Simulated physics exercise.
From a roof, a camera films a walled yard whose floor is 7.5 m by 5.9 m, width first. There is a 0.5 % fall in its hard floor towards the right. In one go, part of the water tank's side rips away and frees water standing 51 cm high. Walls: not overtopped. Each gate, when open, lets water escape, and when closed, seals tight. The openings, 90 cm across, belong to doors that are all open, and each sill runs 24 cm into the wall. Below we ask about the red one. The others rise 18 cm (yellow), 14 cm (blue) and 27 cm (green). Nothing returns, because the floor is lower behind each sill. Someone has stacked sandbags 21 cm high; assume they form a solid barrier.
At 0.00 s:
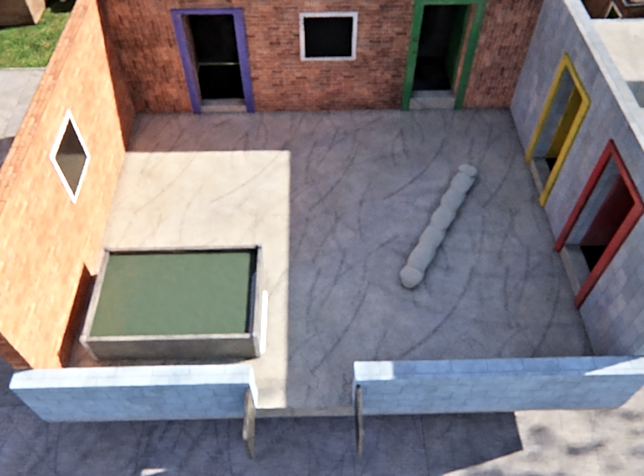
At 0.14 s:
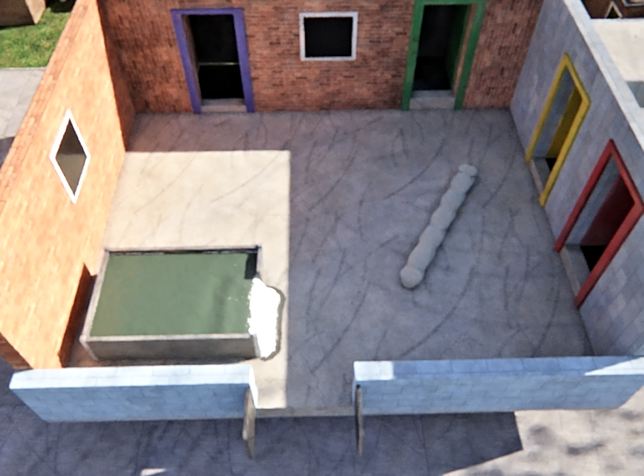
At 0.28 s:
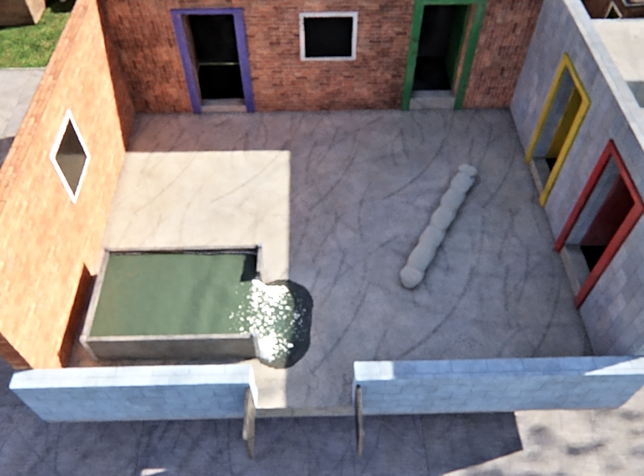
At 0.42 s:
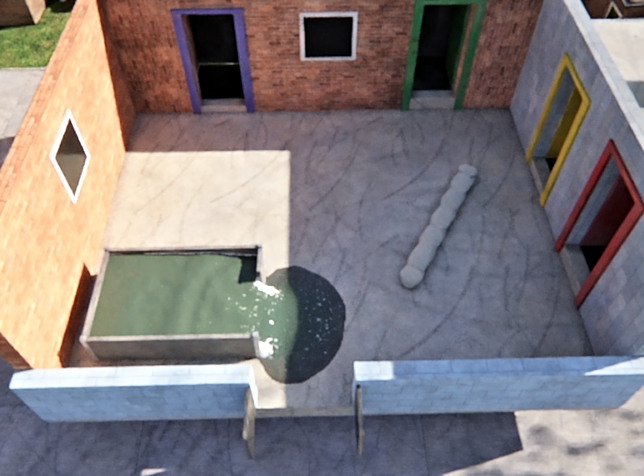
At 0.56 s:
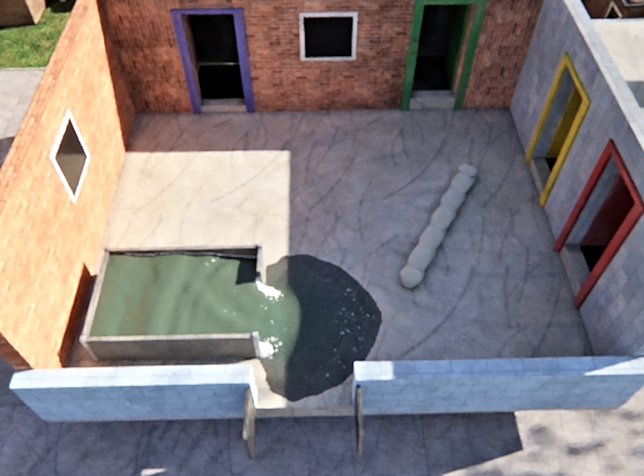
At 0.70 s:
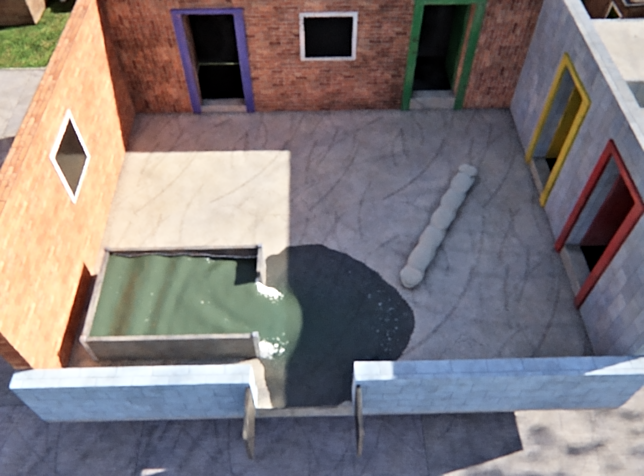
In a walled yard with coloured doorways, water burst from the right side of a low tank, foamed white at the gap, and spread in a dark, widening pool towards the row of sandbags.
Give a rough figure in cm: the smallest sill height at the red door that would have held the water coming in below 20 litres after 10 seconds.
9.5 cm.
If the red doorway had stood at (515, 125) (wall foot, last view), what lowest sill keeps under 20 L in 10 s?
You'd want it roughly 10.5 cm high.
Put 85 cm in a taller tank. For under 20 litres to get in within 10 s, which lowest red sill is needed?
Required height: Approx. 19 cm.
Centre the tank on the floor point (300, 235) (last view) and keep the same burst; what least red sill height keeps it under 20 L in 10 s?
Some 5.5 cm.
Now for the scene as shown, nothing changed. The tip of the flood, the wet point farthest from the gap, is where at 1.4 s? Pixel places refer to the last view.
(542, 327).
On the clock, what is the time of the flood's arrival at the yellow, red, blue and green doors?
Yellow 3.6 s, red 2.0 s, blue 9.5 s, green 3.8 s.
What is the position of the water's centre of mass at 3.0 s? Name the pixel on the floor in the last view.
The water is centred around (336, 309) in the last picture's pixels.
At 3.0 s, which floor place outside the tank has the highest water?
Check close to (597, 383).
After 1.4 s water covers 20 % of the floor, deepest (27 cm) near (274, 332); it has not reached the red door.
After 3.0 s water covers 30 % of the floor, deepest (30 cm) near (597, 383); 15 cm at the red door, 0 litres in over its 24 cm sill.
After 10.0 s water covers 65 % of the floor, deepest (10 cm) near (501, 124); 7 cm at the red door, 0 litres in over its 24 cm sill.
At the red door as built, the water arrived by 2.0 s and peaked near 15 cm at 3.0 s.
Run again over the same 10 s with other heights there, 32 litres in over 8 cm, 10 litres over 11 cm. The limit of 20 litres is kept from about 9.5 cm up.
